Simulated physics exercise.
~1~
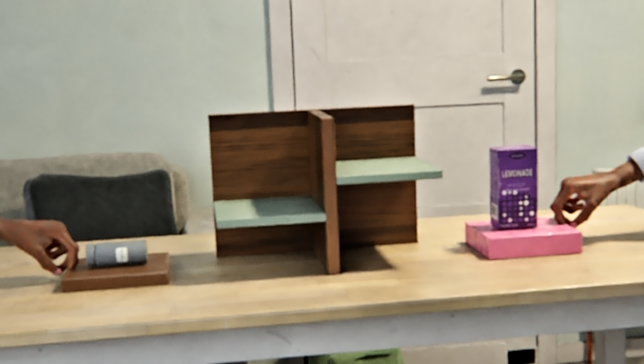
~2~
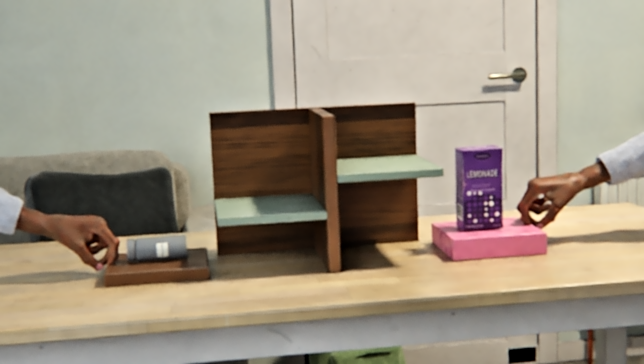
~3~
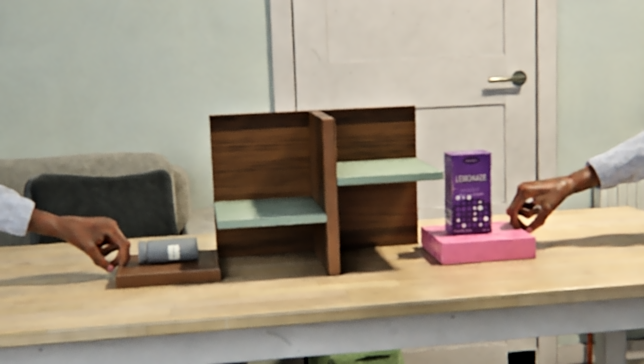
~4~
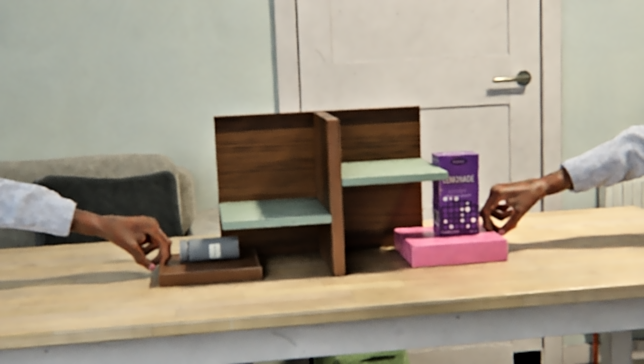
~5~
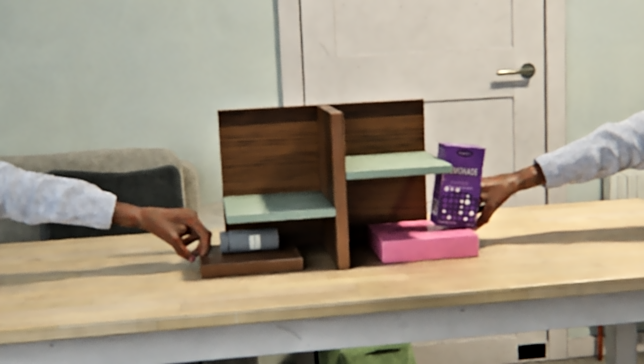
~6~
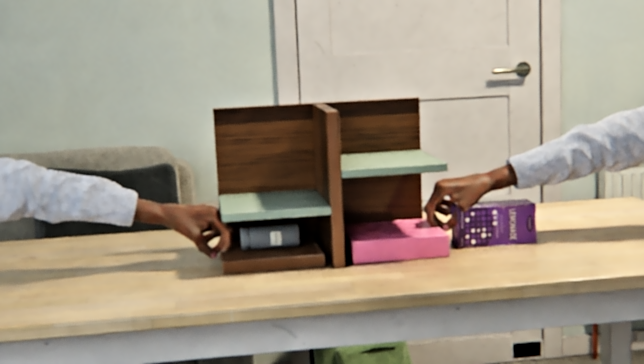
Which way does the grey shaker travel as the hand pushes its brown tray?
The grey shaker travels to the right, lying on its side on the brown tray.
Two trays slide under the shelves, the grey shaker riding in, the purple carton toppling.
